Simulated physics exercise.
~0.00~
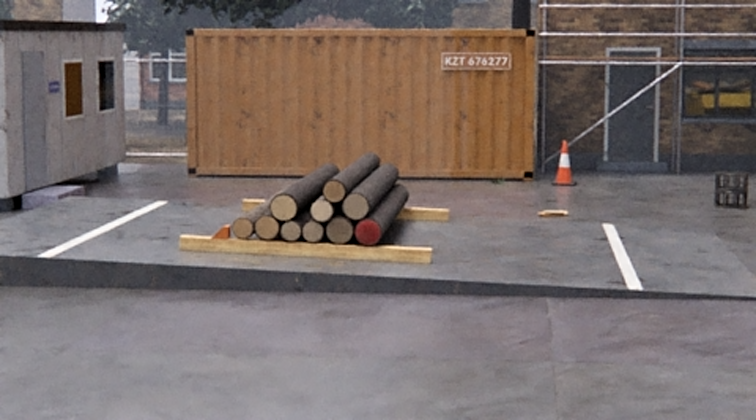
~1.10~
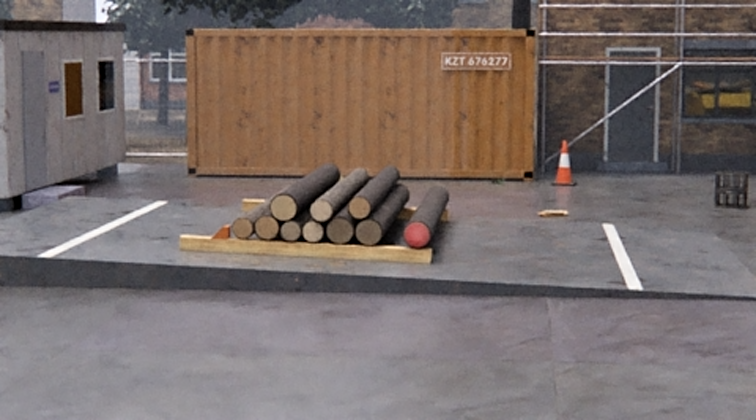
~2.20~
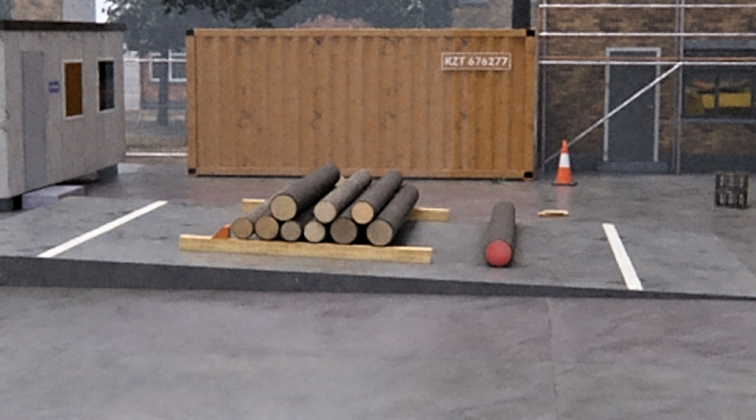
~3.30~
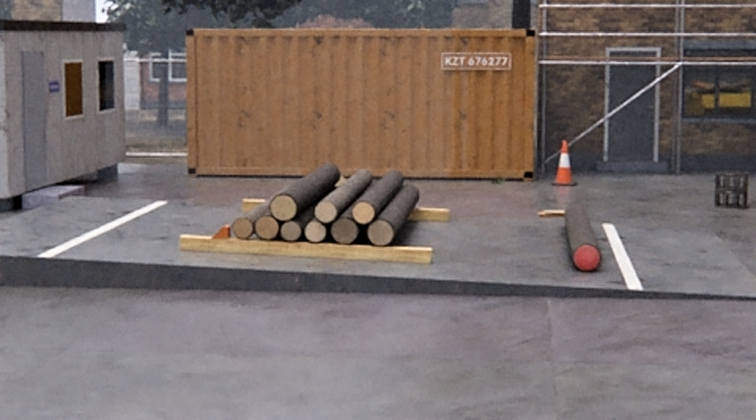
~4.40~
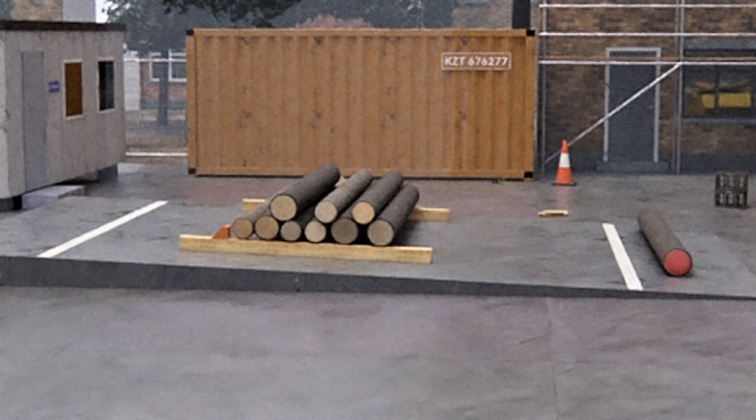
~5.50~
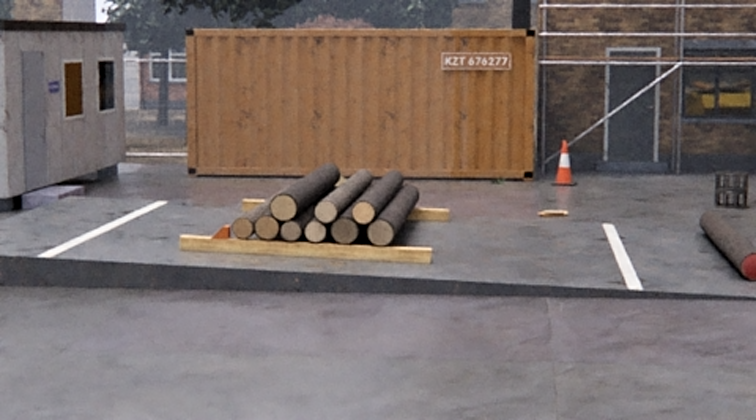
A red-ended log sits at the right edge of a small stack of dark timber poles, seen from a fixed, slightly raised view of a grey concrete yard. The stack rests on pale wooden bearers between two white lines, with an orange-brown container behind, a cabin at left and a traffic cone and scaffolding at right. The red-ended log rolls off the bearers to the right while the others shift slightly and settle. It continues across the open concrete and passes over the right white line. Finally it reaches the right edge of view, partly cut off, while the remaining logs stay stacked.
